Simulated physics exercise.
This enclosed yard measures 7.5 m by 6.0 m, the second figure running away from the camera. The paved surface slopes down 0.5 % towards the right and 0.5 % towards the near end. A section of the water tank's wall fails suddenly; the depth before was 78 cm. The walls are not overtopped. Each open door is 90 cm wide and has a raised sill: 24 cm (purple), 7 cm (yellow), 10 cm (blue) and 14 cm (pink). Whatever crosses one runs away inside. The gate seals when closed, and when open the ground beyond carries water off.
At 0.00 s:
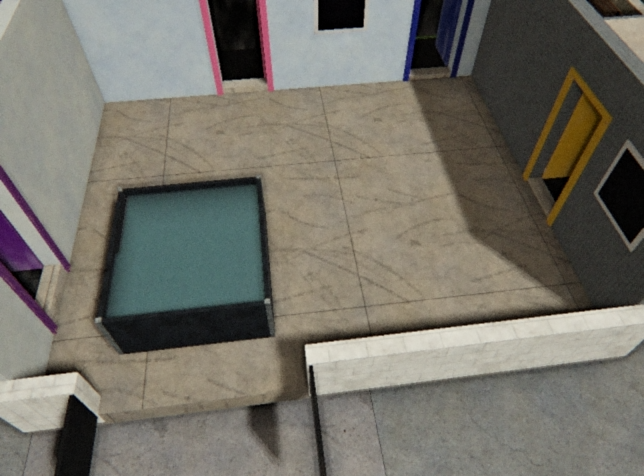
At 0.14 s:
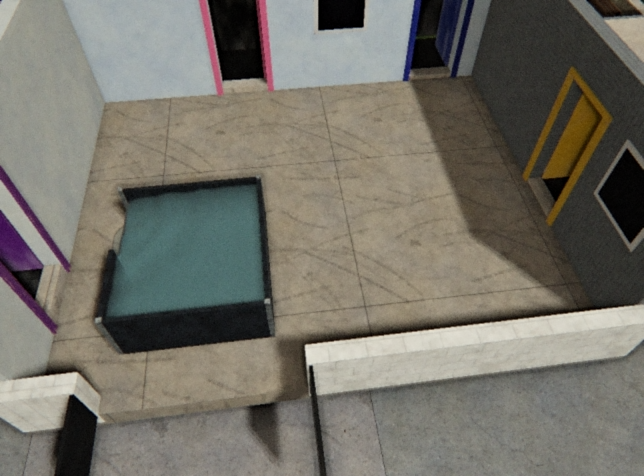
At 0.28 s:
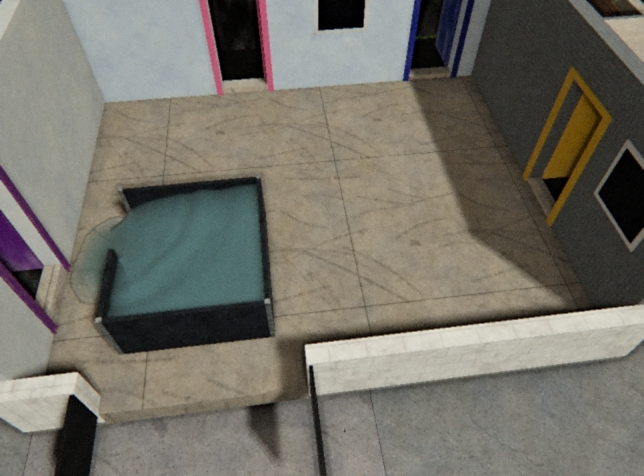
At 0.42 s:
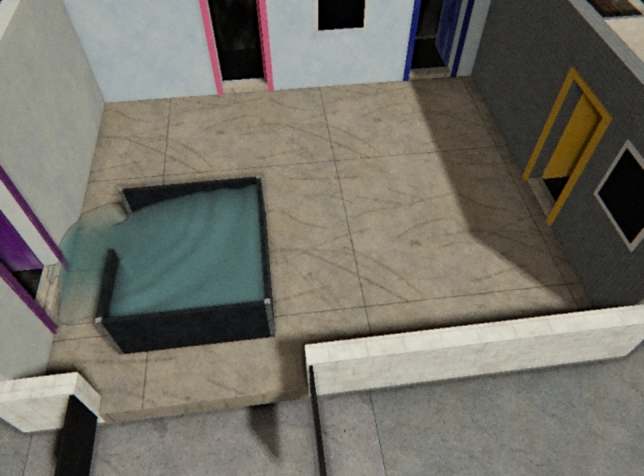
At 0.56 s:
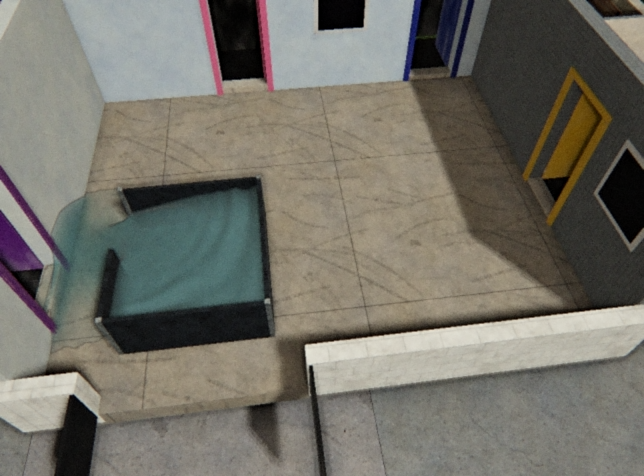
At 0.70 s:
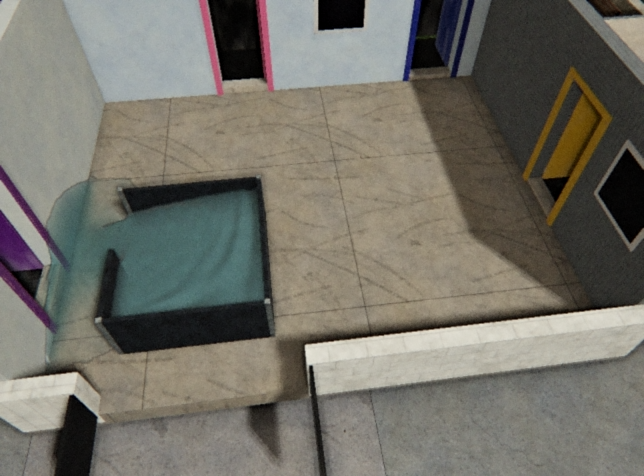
We see a walled yard with a dark-sided tank of still, blue-green water; a section of its left wall gives way, and water pours through the gap, spreading across the paving to the left wall beside the purple-framed doorway.
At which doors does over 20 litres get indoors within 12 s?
The water let in: At the purple door it exceeds the limit; at the yellow door it does not reach the limit; at the blue door it does not reach the limit; at the pink door it stays under the limit.
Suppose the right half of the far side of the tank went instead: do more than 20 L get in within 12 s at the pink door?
Against that limit: Pink above.
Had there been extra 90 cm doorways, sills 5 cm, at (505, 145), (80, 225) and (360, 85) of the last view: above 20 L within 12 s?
In that order: Not over, above, under.
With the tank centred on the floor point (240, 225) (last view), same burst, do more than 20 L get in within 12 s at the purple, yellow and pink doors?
Against that limit: Purple under, yellow under, pink below.
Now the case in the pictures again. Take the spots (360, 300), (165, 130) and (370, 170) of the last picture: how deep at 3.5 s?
Roughly 1, 4 and 0 cm, in turn.
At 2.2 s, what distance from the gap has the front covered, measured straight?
Roughly 4.2 m.
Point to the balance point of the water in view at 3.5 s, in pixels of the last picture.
Around (179, 229).
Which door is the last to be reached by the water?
Last comes the yellow one.
After 1.4 s water covers 15 % of the floor and is deepest (60 cm) near (73, 252); purple door 36 cm at the sill, 42 L in, yellow door not reached, blue door not reached, pink door not reached.
After 2.2 s water covers 25 % of the floor and is deepest (45 cm) near (84, 260); purple door 33 cm at the sill, 93 L in, yellow door not reached, blue door not reached, pink door 5 cm at the sill, 0 L in.
After 3.5 s water covers 40 % of the floor and is deepest (34 cm) near (84, 260); purple door 24 cm at the sill, 121 L in, yellow door not reached, blue door not reached, pink door 12 cm at the sill, 0 L in.
After 7.0 s water covers 85 % of the floor and is deepest (18 cm) near (40, 402); purple door 12 cm at the sill, 128 L in, yellow door 7 cm at the sill, 0 L in, blue door 6 cm at the sill, 0 L in, pink door 7 cm at the sill, 0 L in.
After 12.0 s water covers 95 % of the floor and is deepest (12 cm) near (588, 336); purple door 8 cm at the sill, 128 L in, yellow door 6 cm at the sill, 1 L in, blue door 7 cm at the sill, 1 L in, pink door 4 cm at the sill, 0 L in.
